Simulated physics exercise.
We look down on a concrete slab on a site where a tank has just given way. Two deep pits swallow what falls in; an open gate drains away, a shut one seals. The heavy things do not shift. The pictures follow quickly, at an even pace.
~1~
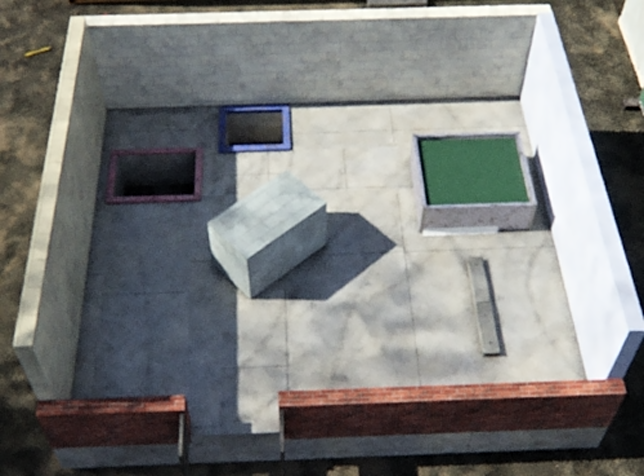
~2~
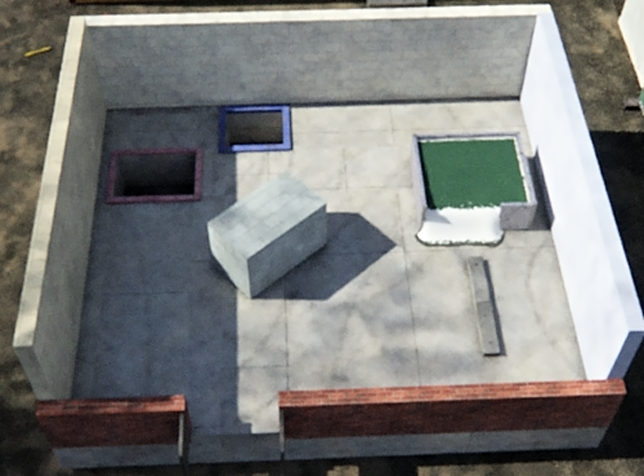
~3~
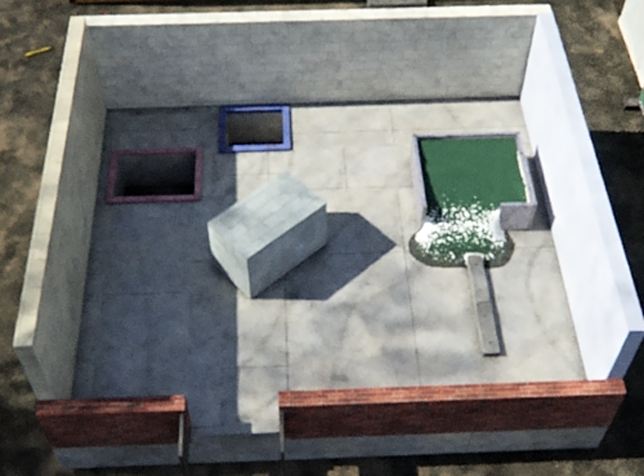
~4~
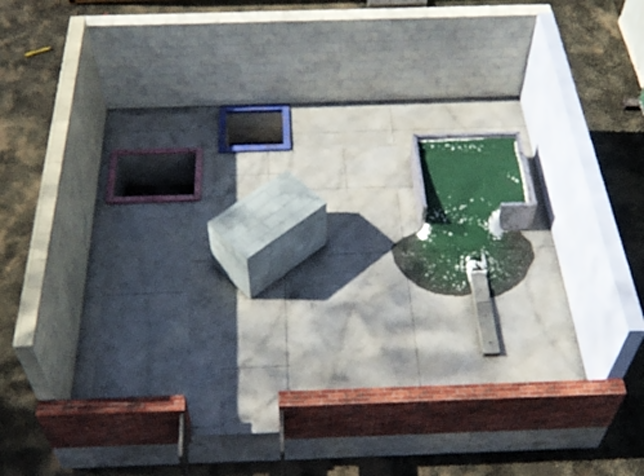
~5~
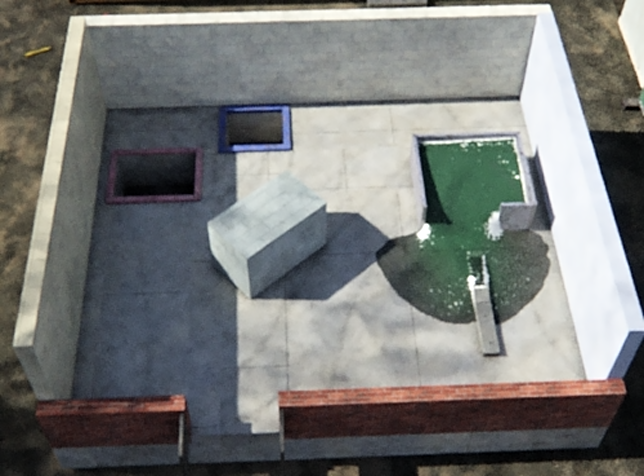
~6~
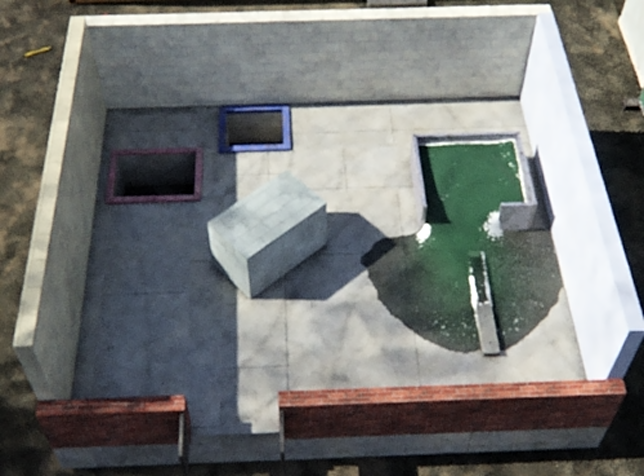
In this clip, green water in a walled tank on a concrete slab pours out through a gap in the tank's near side, foaming white at first, then spreads across the floor in a widening pool around a narrow block.
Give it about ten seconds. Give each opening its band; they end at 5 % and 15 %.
The gate takes from 5 to 15 %; the pink pit takes under 5 %; the blue pit takes under 5 %.
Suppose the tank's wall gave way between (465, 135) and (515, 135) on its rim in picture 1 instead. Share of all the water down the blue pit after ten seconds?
Roughly, in per cent: Blue 15.
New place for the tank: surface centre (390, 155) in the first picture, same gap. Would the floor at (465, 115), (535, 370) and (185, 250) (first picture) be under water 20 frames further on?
As listed: Not flooded, covered, free of water.
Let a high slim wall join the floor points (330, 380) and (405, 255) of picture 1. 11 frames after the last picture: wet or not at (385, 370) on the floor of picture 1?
Answer: Awash.
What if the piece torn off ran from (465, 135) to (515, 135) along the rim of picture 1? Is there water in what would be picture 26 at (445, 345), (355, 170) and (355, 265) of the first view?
In that order: Not flooded, wet, not flooded.
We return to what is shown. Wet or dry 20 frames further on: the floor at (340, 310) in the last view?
There: Flooded.
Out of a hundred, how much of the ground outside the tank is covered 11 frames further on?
Some 30 per cent.
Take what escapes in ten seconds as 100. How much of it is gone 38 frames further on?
Close to 55 %.
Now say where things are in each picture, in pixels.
The first picture shows still water in the water tank at (472, 172).
In the second picture, the front is at (500, 236), out from the gap at (460, 221).
In the third picture, water pours out at (460, 222) and has run to (505, 259).
In the fourth picture, water pours out at (460, 223) and has run to (499, 289).
In the fifth picture, water pours out at (460, 223) and has run to (497, 318).
In the sixth picture, the front is at (506, 344), out from the gap at (460, 223).
A moment on, water covers 25 % of the floor; the gate 0 %, the pink pit 0 %, the blue pit 0 %.
Next, water covers 30 % of the floor; the gate 0 %, the pink pit 0 %, the blue pit 0 %.
Then, water covers 40 % of the floor; the gate 2 %, the pink pit 0 %, the blue pit 0 %.
Later, water covers 50 % of the floor; the gate 5 %, the pink pit 0 %, the blue pit 0 %.
In the end, water covers 65 % of the floor; the gate 9 %, the pink pit 1 %, the blue pit 0 %.
